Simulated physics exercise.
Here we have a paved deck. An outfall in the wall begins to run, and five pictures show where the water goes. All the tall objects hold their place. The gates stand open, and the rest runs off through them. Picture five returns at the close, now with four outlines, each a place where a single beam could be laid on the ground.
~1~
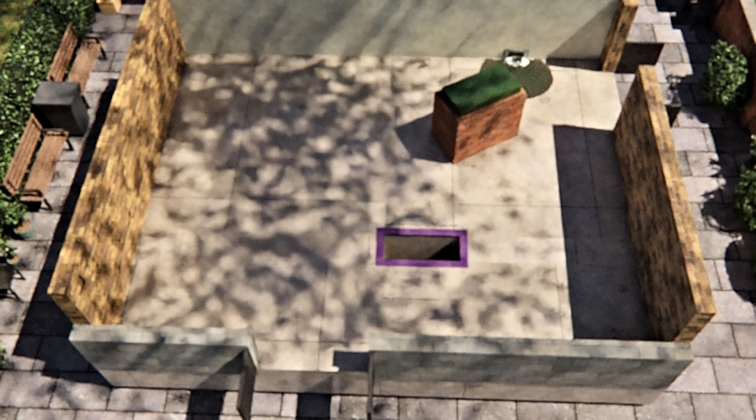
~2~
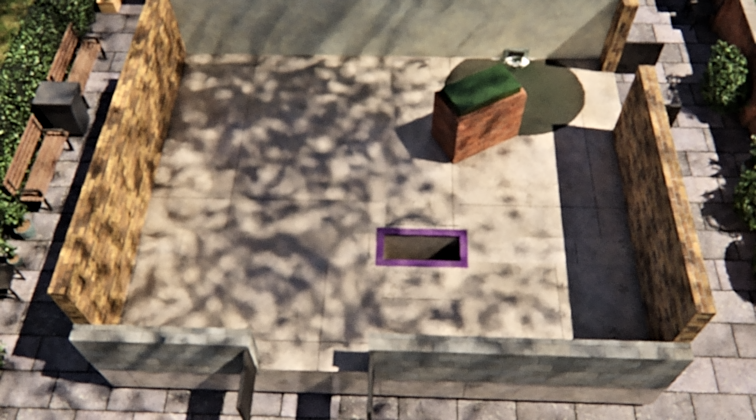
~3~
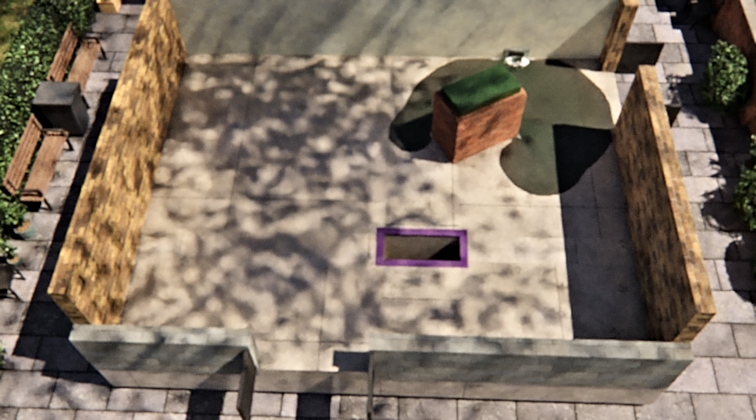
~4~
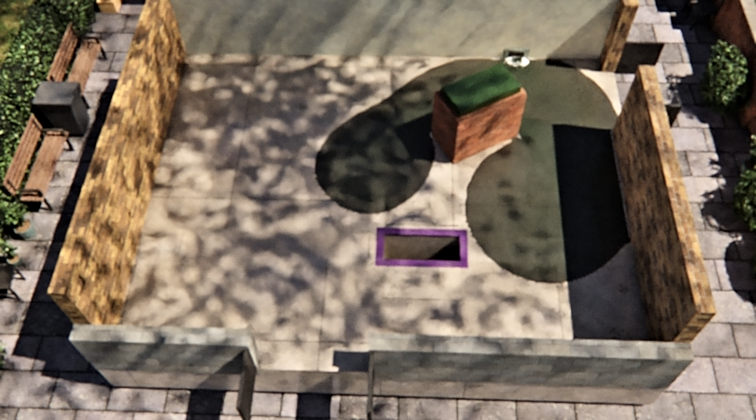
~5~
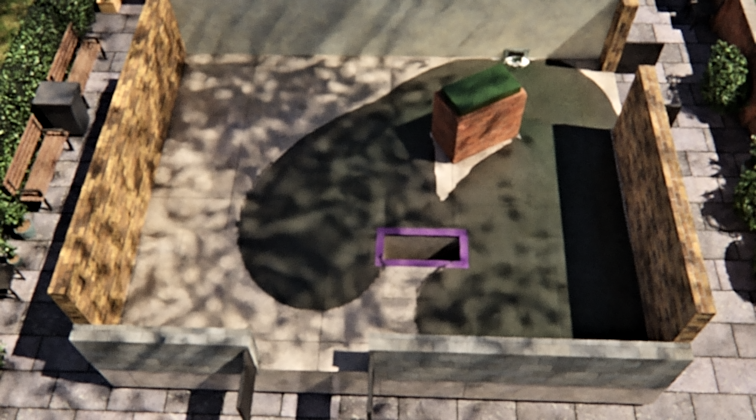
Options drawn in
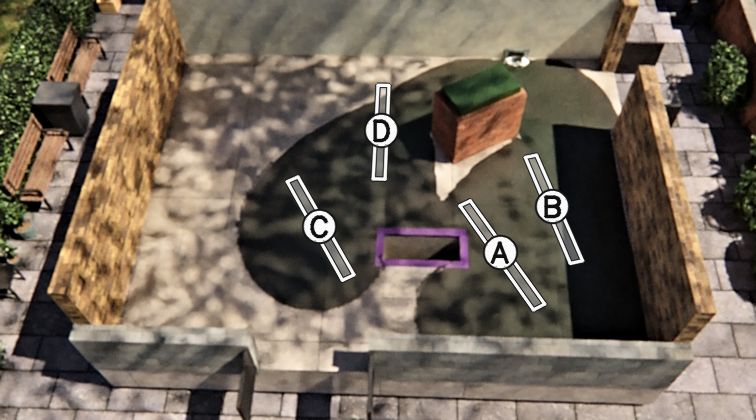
Dark water spreads over a pale, shadow-dappled paved deck, seen from high above by a still camera. Brown walls flank the left and right, grey walls stand behind and in front, a green-topped brick block sits right of centre, and a purple-rimmed gully lies below it. From the upper right, the water widens, wraps both sides of the block, sweeps left and downward, and reaches the gully, which takes some in.
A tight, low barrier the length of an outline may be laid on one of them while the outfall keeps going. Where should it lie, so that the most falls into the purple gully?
The best place is D.
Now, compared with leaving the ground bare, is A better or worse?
Worse.
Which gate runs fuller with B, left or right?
The left one.
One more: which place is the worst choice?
That would be A.
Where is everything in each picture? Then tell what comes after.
In the first picture, outfall at (516, 54); purple gully at (422, 248); open gate at (315, 355); open gate at (607, 101); 2 % of the ground under water, visible out to (548, 84); purple gully still dry.
In the second picture, 7 % of the ground under water, visible out to (550, 128); purple gully still dry.
In the third picture, 15 % of the ground under water, visible out to (561, 187); purple gully still dry.
In the fourth picture, 29 % of the ground under water, visible out to (520, 274); purple gully still dry.
In the fifth picture, 50 % of the ground under water, visible out to (276, 289); purple gully taking water.
In white, A from (465, 203) to (539, 306); B from (530, 156) to (576, 262); C from (292, 179) to (348, 277); D from (379, 178) to (383, 85).
With A, about 8 % of the stream goes into the purple gully, about 86 % out by the gates.
With B, about 13 % of the stream goes into the purple gully, about 82 % out by the gates.
With C, about 19 % of the stream goes into the purple gully, about 73 % out by the gates.
With D, about 38 % of the stream goes into the purple gully, about 54 % out by the gates.
